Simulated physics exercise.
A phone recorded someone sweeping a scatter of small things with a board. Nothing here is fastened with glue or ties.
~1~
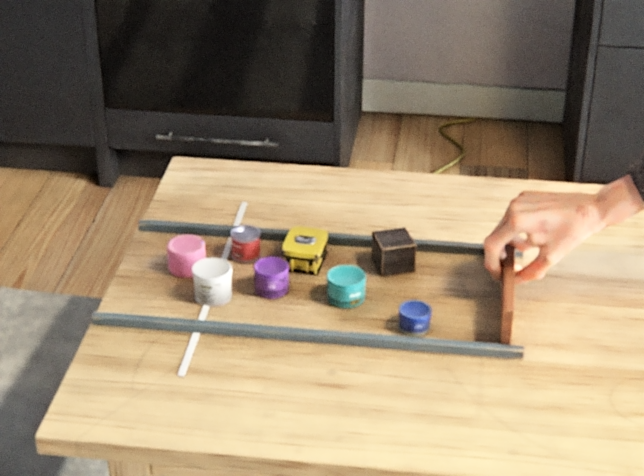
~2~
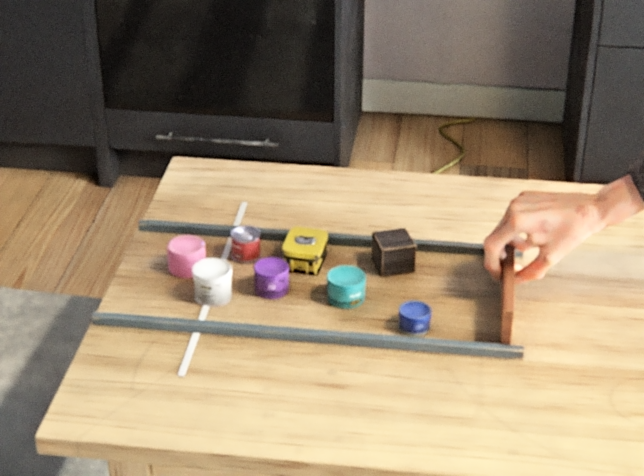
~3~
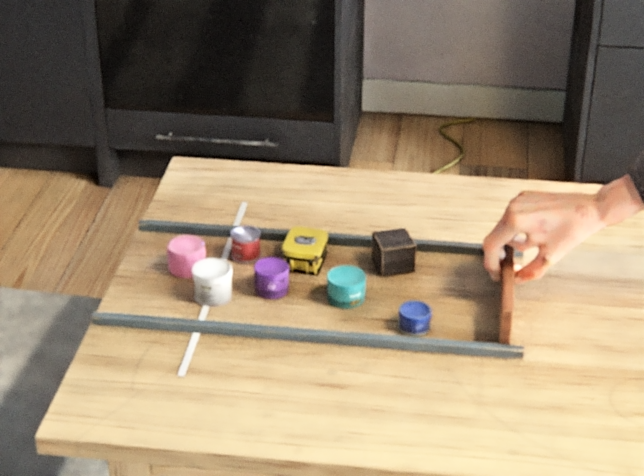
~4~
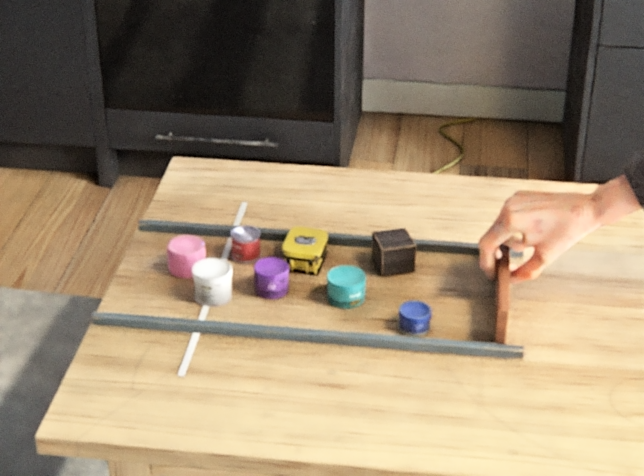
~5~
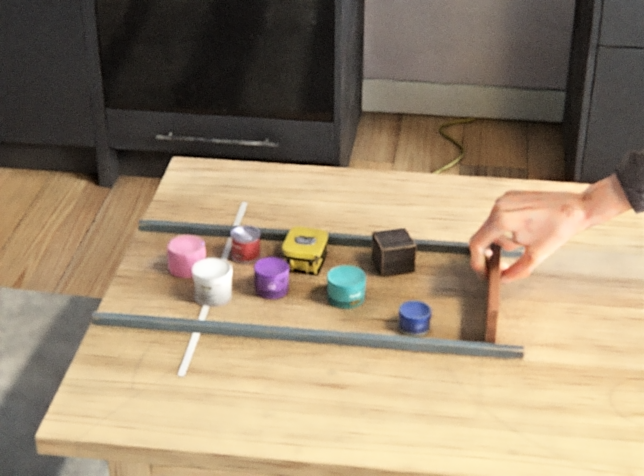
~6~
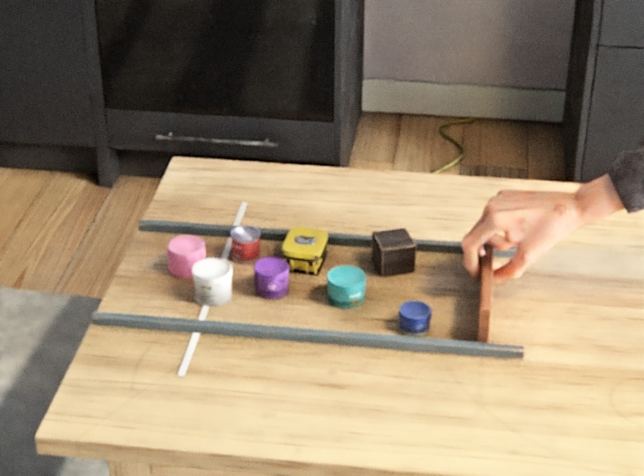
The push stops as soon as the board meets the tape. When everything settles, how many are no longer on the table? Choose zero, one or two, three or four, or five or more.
When everything settles, zero are no longer on the table.
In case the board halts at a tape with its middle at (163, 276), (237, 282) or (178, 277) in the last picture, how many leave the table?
Try 1: 3; try 2: 0; try 3: 2.
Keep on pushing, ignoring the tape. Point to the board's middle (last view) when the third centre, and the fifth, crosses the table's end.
For the first, roughly (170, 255); for the next, roughly (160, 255).
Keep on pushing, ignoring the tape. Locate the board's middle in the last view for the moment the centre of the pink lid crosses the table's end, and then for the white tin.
Around (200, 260), then around (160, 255).
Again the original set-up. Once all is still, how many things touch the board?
3 of them.
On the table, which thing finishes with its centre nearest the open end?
The foremost one is the red tin.
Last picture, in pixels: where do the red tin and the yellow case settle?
First at (142, 235); second at (174, 240).
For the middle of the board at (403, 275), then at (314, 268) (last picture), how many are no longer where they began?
First 2, after that 6.
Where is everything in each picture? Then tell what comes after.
The first picture shows pink lid (187, 256); white tin (213, 282); red tin (246, 244); board (508, 283); tape (216, 280).
The second picture shows white tin (213, 283); board (508, 283).
The third picture shows red tin (246, 244); black block (394, 252).
The fourth picture shows pink lid (187, 257); blue tin (415, 319).
The fifth picture shows white tin (213, 283); purple tub (272, 278).
The sixth picture shows pink lid (187, 257); white tin (213, 283); red tin (246, 244); board (486, 281); tape (216, 280).
Soon after, none off yet; pink lid at rest near (187, 257); white tin at rest near (213, 283); red tin at rest near (246, 244).
At rest, the number that fall off is zero.
